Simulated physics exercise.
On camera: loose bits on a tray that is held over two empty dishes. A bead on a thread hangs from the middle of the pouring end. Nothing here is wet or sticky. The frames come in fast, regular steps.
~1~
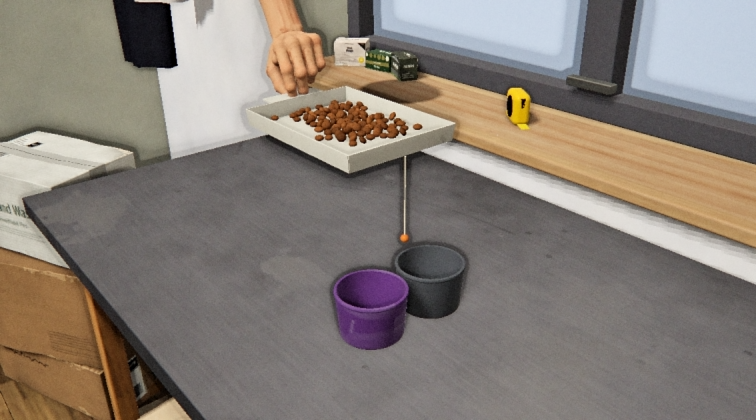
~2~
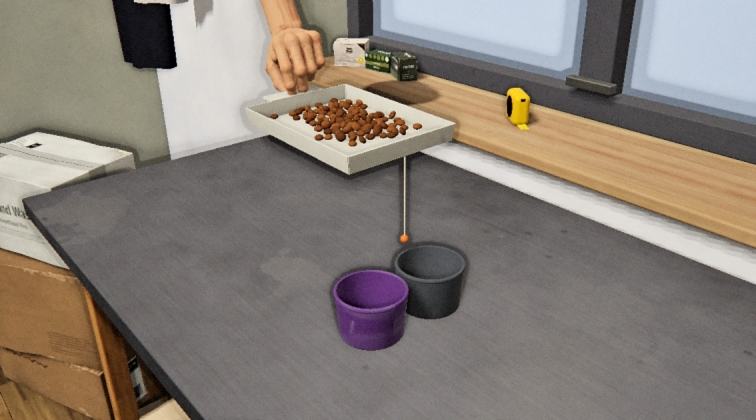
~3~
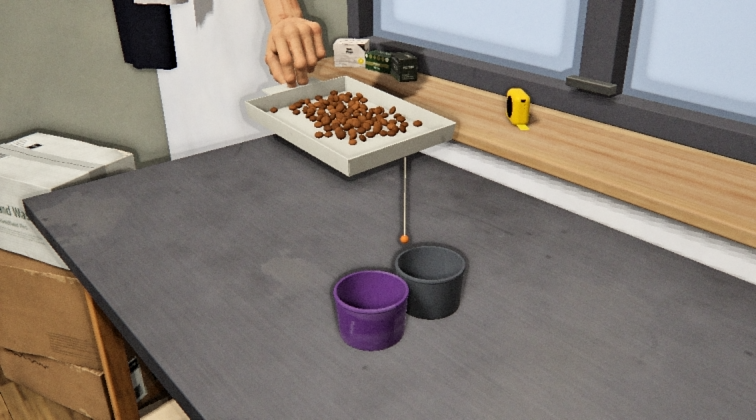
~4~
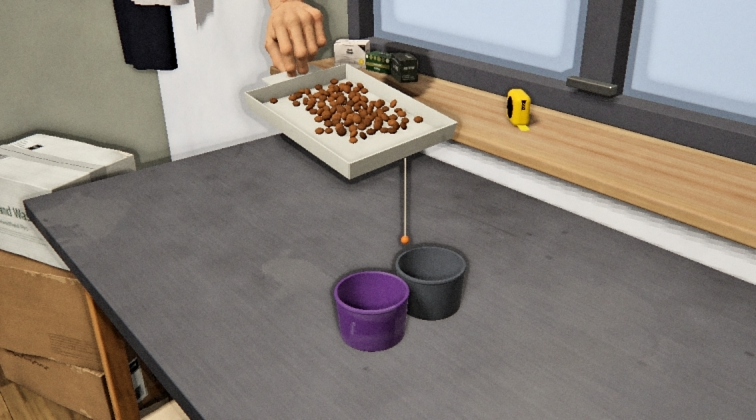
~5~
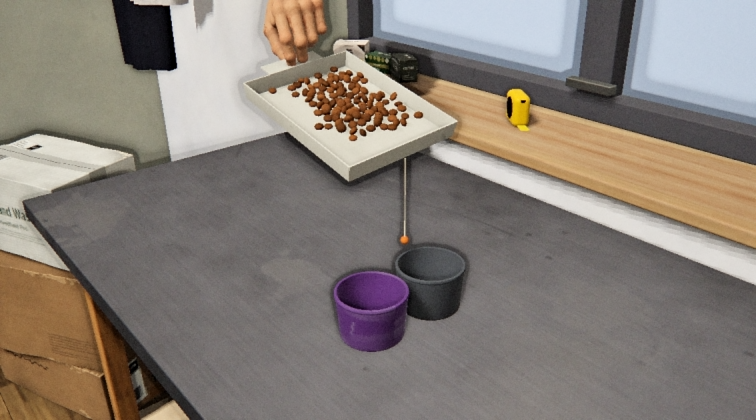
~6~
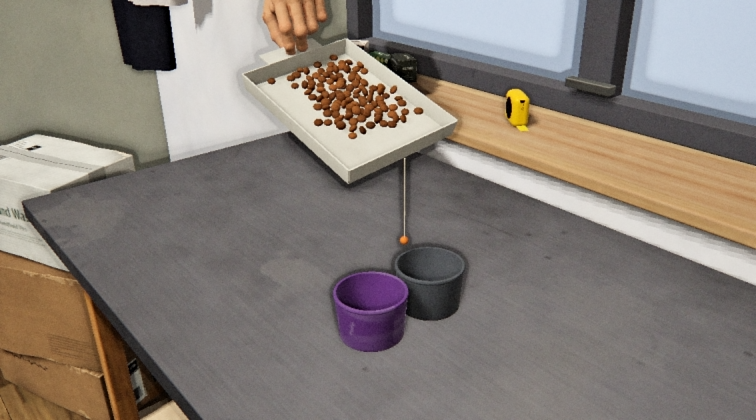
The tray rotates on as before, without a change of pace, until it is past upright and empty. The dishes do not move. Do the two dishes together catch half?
In the dishes lies more than half of it.
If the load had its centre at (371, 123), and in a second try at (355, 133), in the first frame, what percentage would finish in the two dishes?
First some 80, then 80 per cent.
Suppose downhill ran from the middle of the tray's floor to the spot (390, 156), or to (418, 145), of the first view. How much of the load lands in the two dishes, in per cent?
Roughly 80 per cent, and 20 per cent.
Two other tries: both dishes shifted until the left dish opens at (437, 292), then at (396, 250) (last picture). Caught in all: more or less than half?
At the first place not half, at the second less than half.
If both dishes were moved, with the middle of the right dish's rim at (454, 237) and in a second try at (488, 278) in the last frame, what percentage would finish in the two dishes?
About 20 and 0 per cent.
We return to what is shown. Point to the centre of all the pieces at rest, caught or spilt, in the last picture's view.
Near (372, 321).
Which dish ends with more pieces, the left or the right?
Fuller: Left.
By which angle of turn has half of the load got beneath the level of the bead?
Roughly 110°.
Just after the last frame, tray tipped steeply; almost all on the tray; about a tenth in the air.
A moment on, tray tipped past a quarter turn; roughly half on the tray; roughly a third in the left dish; about a tenth in the right dish; just a few outside both; about a tenth in the air.
Further on, tray tipped past a quarter turn; roughly two thirds in the left dish; about a tenth in the right dish; roughly a quarter outside both.
When it is over, tray tipped past a quarter turn; roughly two thirds in the left dish; about a tenth in the right dish; roughly a quarter outside both.
